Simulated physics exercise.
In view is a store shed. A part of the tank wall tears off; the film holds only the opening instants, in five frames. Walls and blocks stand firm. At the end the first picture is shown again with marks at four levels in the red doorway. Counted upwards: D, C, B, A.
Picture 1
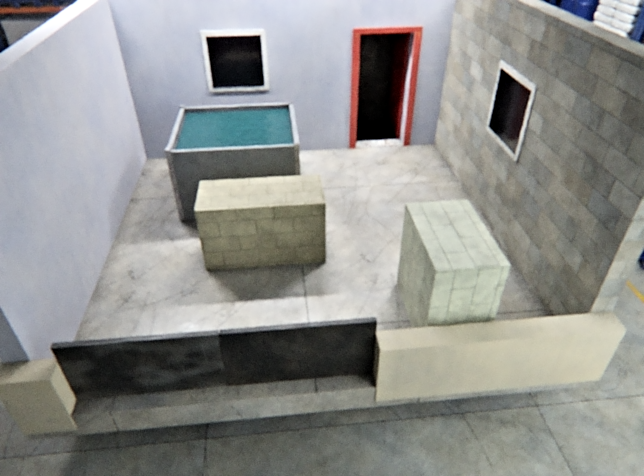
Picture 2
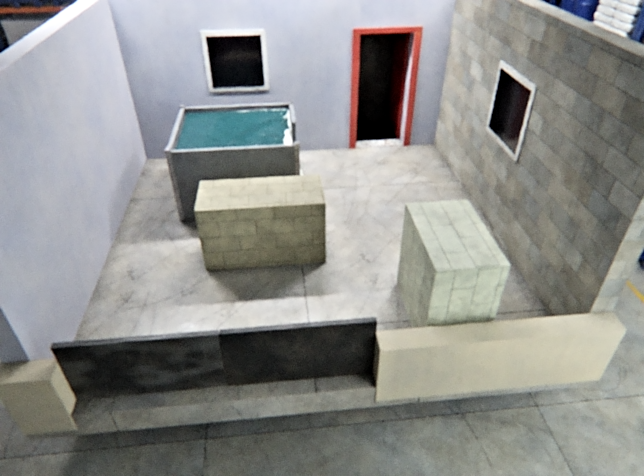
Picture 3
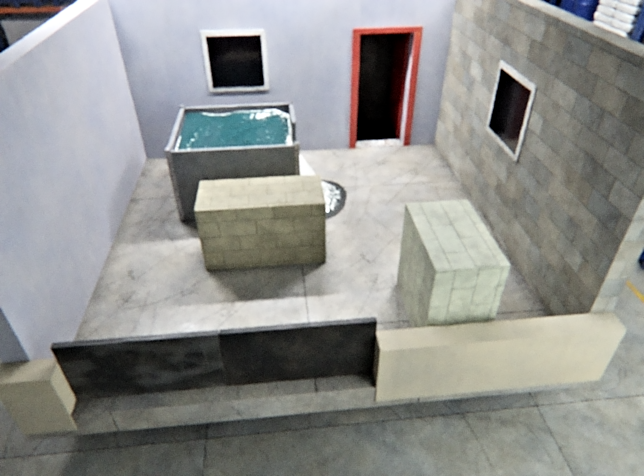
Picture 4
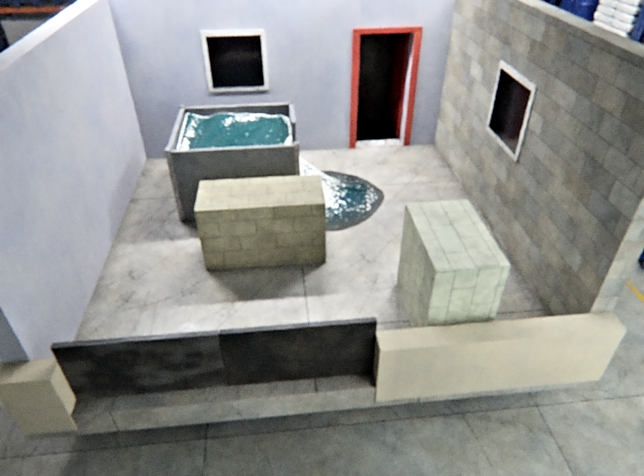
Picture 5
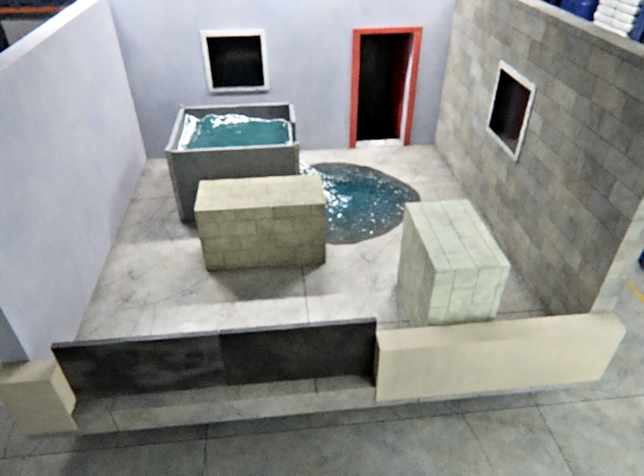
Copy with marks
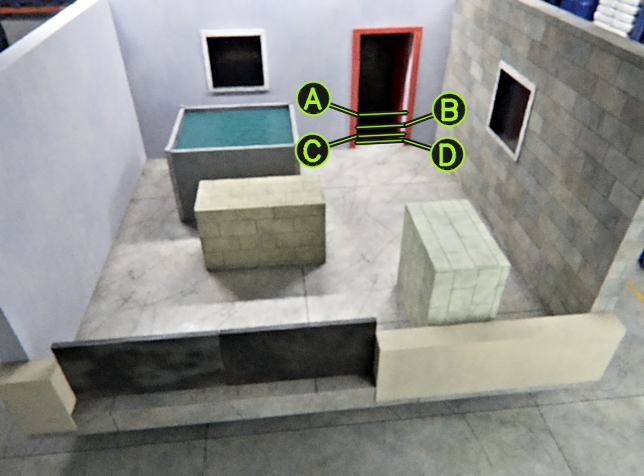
The clip shows a walled yard with a red doorway, pale blocks and a raised grey tank of blue-green water. The water churns and pours from the tank's right side, spreading rightward across the floor in a widening pool.
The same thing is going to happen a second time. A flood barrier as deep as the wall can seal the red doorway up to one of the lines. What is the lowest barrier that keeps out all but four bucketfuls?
I would pick height C.
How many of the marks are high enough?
Three.
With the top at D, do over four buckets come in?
Yes, that goes wrong.
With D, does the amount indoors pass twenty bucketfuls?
No, it does not.
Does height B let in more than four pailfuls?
No, that is safe.
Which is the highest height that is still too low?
D.
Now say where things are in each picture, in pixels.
The first picture shows water in the tank at rest, its middle at (236, 130); foot of the red doorway at (379, 147); shut gate at (221, 341).
In the second picture, water covers 1 % of the ground, its front hidden from here.
The third picture shows front seen at (341, 190), 3 % of the ground wet.
The fourth picture shows front seen at (375, 188), 7 % of the ground wet.
The fifth picture shows front seen at (415, 194), 14 % of the ground wet.
On the marked copy, A at (382, 113); B at (381, 126); C at (380, 135); D at (380, 141); from the bottom up D, C, B, A.
If A is chosen, nothing gets over.
If B is chosen, nothing gets over.
If C is chosen, a splash gets over, under a bucket.
If D is chosen, about 9 bucketfuls get in.
